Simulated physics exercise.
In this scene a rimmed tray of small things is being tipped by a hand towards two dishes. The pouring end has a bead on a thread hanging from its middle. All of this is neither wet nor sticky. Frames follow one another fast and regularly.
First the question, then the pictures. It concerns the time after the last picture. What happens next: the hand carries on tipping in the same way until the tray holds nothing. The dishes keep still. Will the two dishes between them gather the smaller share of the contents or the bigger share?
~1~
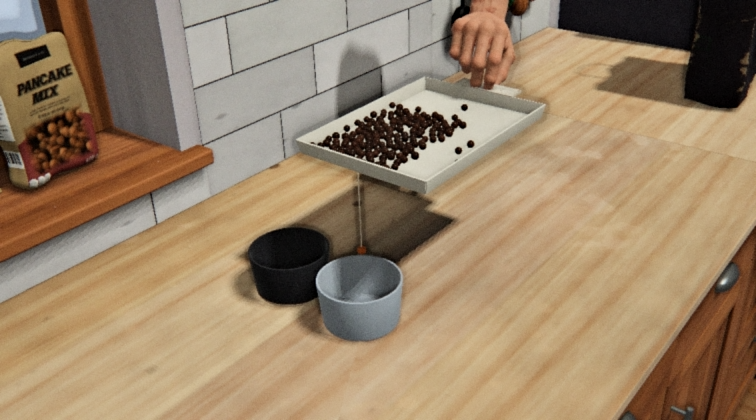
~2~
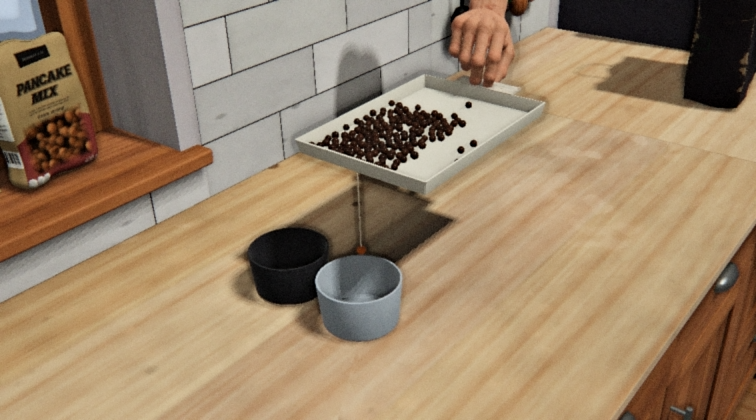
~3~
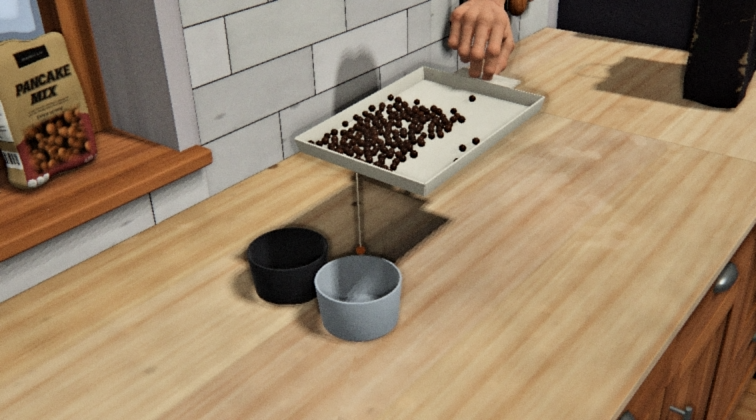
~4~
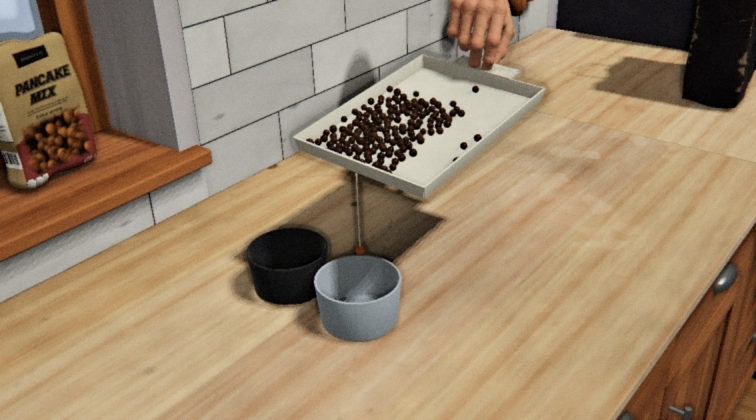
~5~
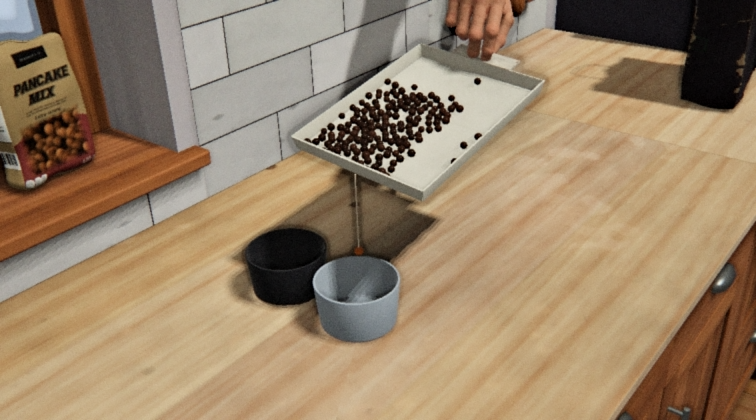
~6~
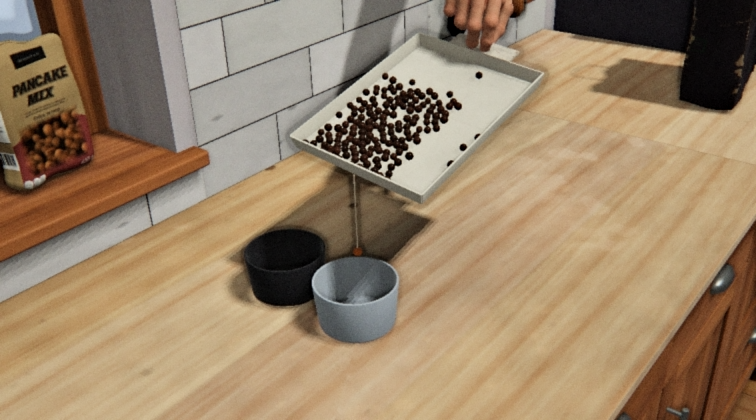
The dishes are left with the minor part.
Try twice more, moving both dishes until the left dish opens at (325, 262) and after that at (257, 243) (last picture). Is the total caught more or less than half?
First try: Higher than half; second try: Lower than half.
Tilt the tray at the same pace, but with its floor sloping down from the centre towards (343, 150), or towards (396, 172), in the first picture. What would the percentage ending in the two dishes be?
You'd see roughly 90 per cent the first time and 40 per cent the second.
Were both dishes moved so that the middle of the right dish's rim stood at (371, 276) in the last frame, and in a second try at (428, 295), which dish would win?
Well, first the dish at right, then the dish at right.
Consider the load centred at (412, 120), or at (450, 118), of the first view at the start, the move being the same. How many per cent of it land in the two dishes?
Some 10 and then some 10 per cent.
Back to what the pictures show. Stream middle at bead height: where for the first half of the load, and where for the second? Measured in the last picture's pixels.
Roughly (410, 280) first, then roughly (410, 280).
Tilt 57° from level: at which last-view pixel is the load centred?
In the last view, the load is centred close to (391, 161).
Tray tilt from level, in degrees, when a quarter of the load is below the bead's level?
It's turned some 80 degrees by then.
Soon, tray tipped steeply; nearly all on the tray; a stray few outside both; a stray few in the air.
A while on, tray tipped right over; about a quarter on the tray; about a quarter in the right dish; about half outside both; about a quarter in the air.
Towards the end, tray tipped past a quarter turn; about a quarter in the right dish; most outside both.
Finally, tray tipped past a quarter turn; about a quarter in the right dish; none in the left dish; most outside both.
